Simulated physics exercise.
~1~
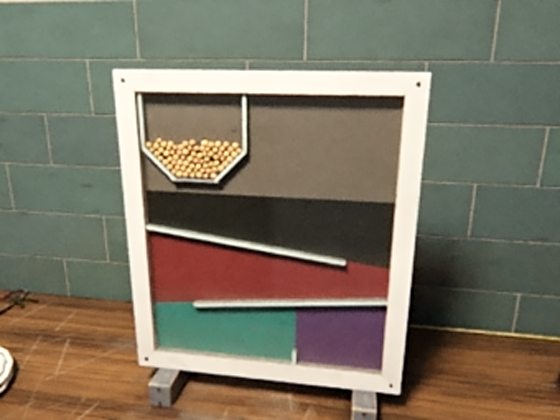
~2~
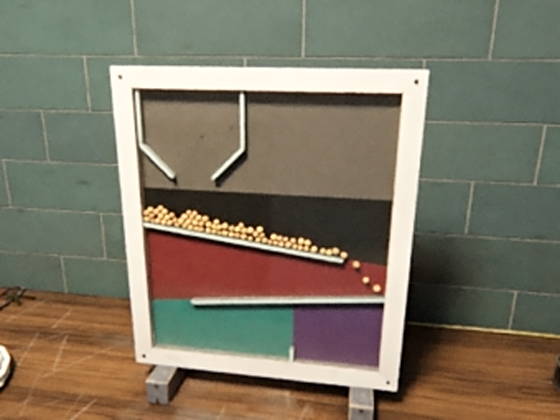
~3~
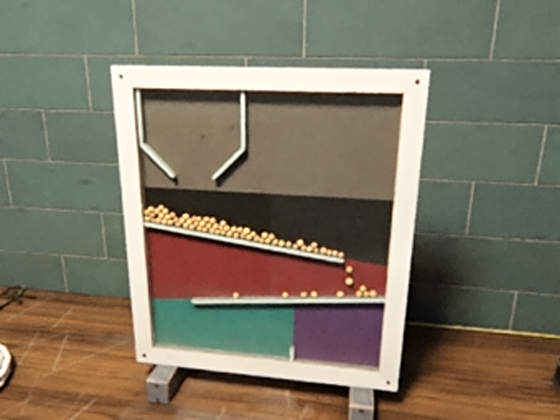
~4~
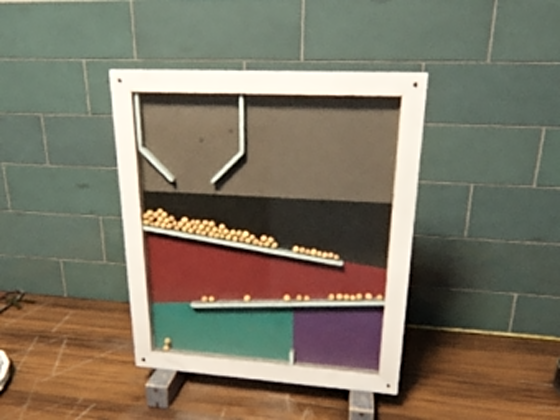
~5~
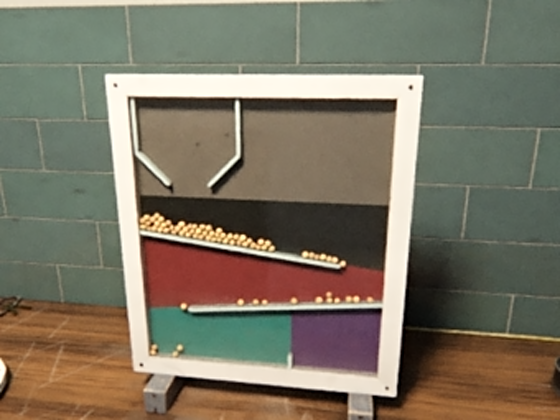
Plain wooden beads fill a hopper at the upper left of a clear-fronted, white-framed box, which stands on a wooden surface before a green tiled wall, seen from the front by a slightly swaying camera. Inside, grey, black, red, turquoise and purple areas surround two sloping ledges. The hopper's bottom opens and the beads drop onto the upper ledge, spilling rightward off its end. They land on the lower ledge and some roll left, a few dropping into the turquoise corner. At the end, most remain heaped on the upper ledge against black, with others scattered along the lower one.
